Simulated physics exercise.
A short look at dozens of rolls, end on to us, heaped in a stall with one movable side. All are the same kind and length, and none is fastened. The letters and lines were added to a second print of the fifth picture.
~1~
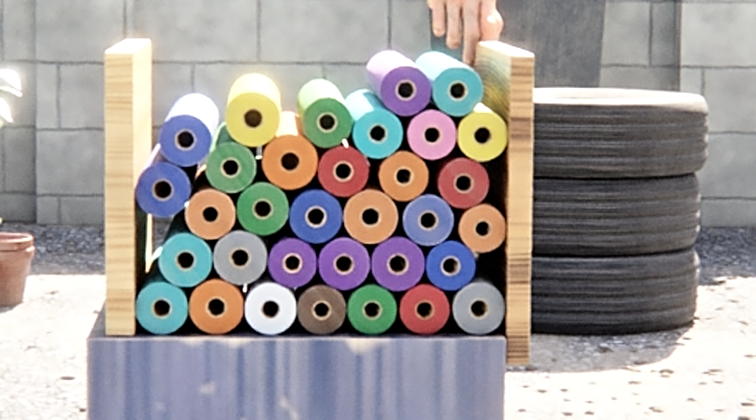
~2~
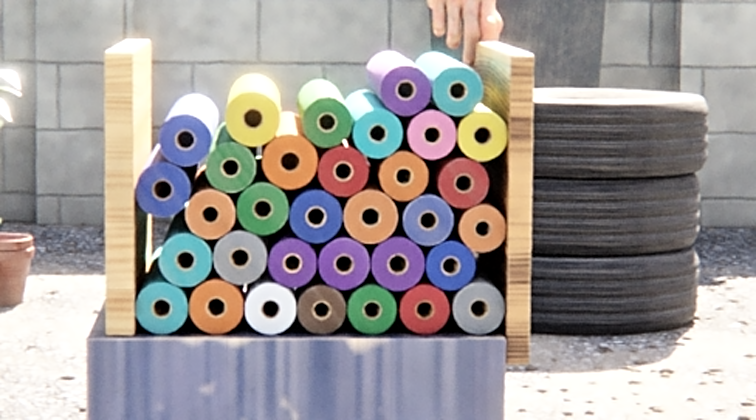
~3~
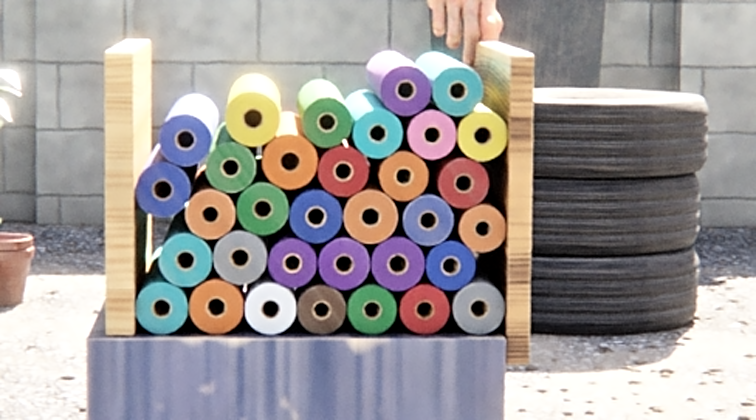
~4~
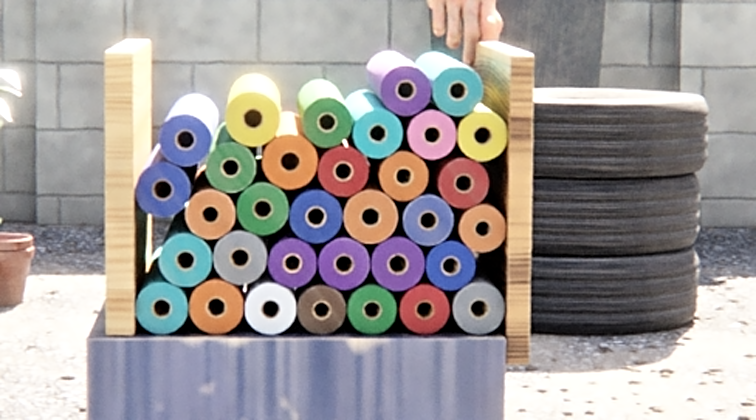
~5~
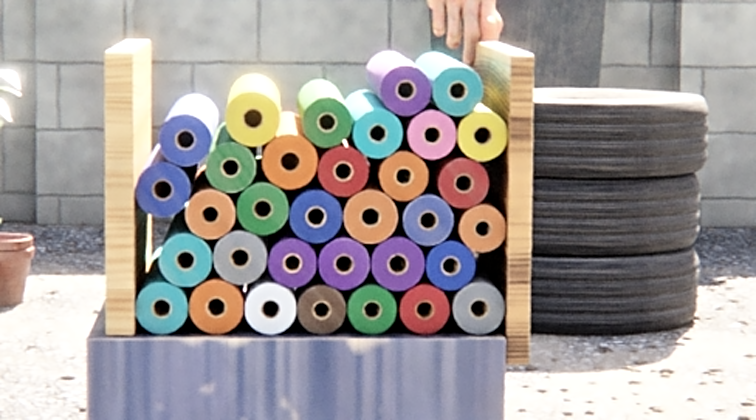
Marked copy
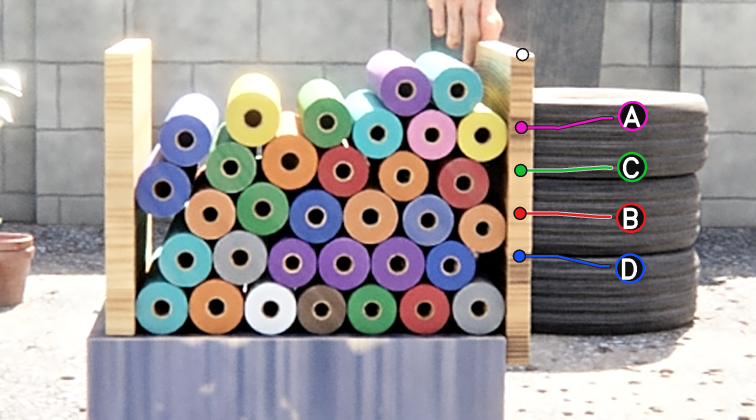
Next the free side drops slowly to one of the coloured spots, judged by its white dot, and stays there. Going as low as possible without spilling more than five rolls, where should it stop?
Slide it to D.
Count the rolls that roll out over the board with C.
The count is none.
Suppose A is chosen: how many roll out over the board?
It comes to none.
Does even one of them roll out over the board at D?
Yes, at D.
On the marked copy, A at (522, 128); B at (520, 213); C at (521, 170); D at (520, 256); the white dot at (523, 55).
Taking D. A third of the way, top of the board (508, 143).
Two thirds of the way, top of the board (506, 242).
When it is over, top of the board (506, 255), two out over the board.
As for the rest, A none out over the board; B two out over the board; C none out over the board.
